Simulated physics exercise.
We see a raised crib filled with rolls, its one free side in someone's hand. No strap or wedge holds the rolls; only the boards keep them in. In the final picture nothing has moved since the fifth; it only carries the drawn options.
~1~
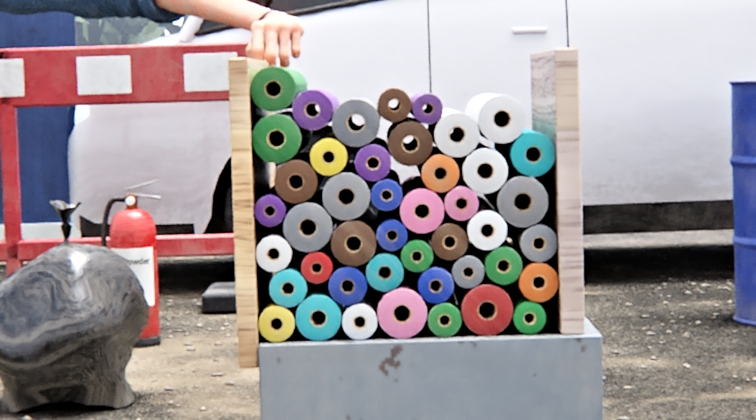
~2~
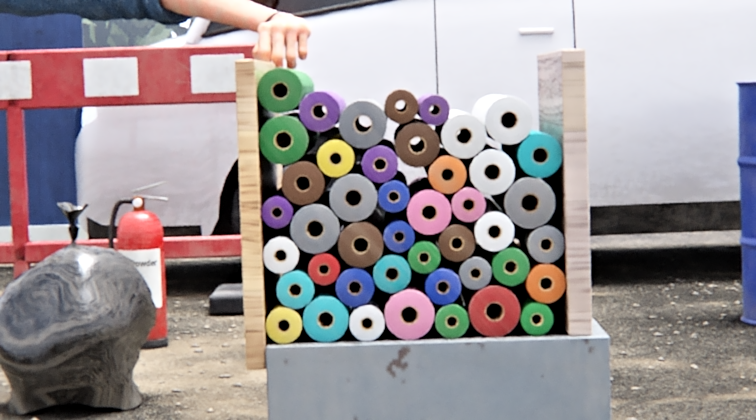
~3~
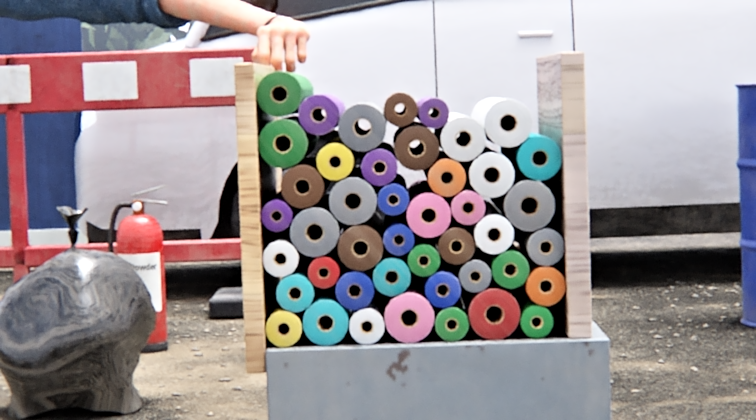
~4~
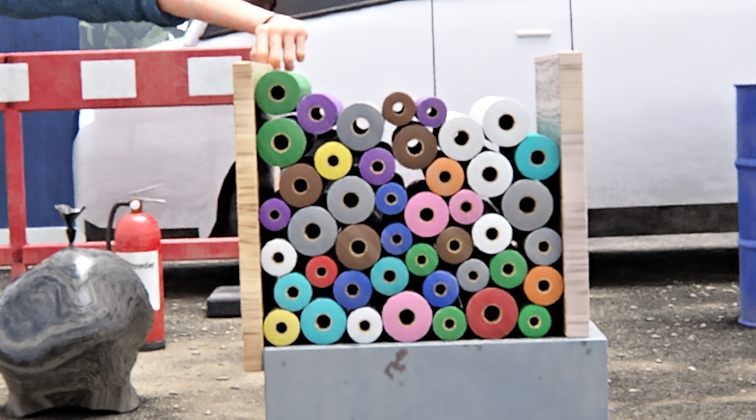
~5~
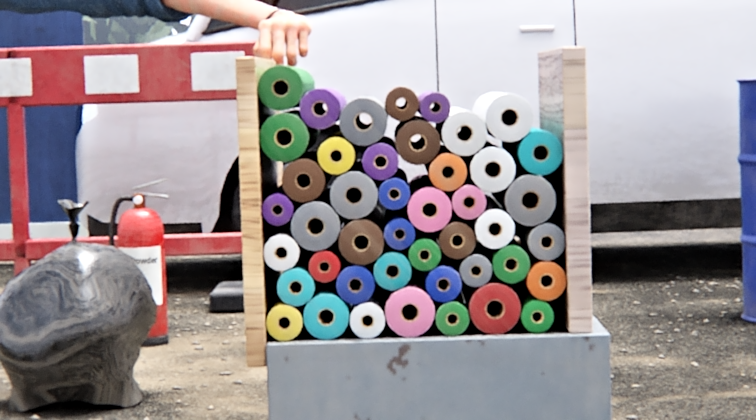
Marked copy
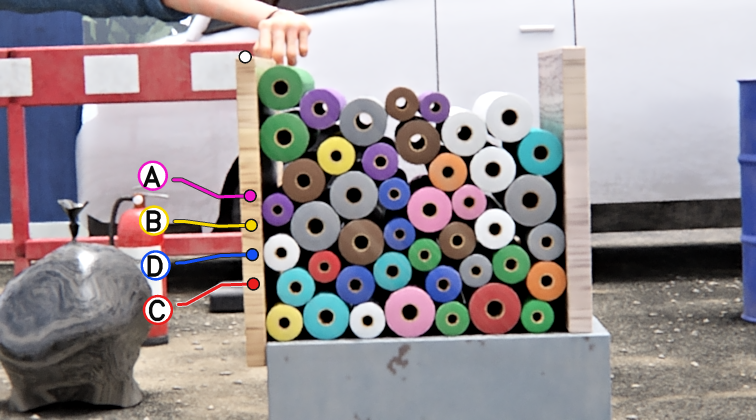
We see colourful rolls stacked between two upright wooden boards on a grey metal base, with a hand resting at the top of the left board. The rolls and hand stay in place as the view shifts very slightly.
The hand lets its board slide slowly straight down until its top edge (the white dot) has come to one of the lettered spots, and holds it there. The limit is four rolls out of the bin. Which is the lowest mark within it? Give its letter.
Slide it to B.
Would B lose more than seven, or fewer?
At B, fewer than seven.
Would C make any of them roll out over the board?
Yes.
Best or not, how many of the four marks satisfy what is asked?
Two of them.
On the marked copy, A at (250, 196); B at (251, 226); C at (253, 284); D at (252, 254); the white dot at (245, 57).
Taking B. A third of the way, top of the board (259, 131).
Two thirds of the way, top of the board (262, 215).
When it is over, top of the board (262, 224), three out over the board.
As for the rest, A three out over the board; C more than four out over the board; D more than four out over the board.
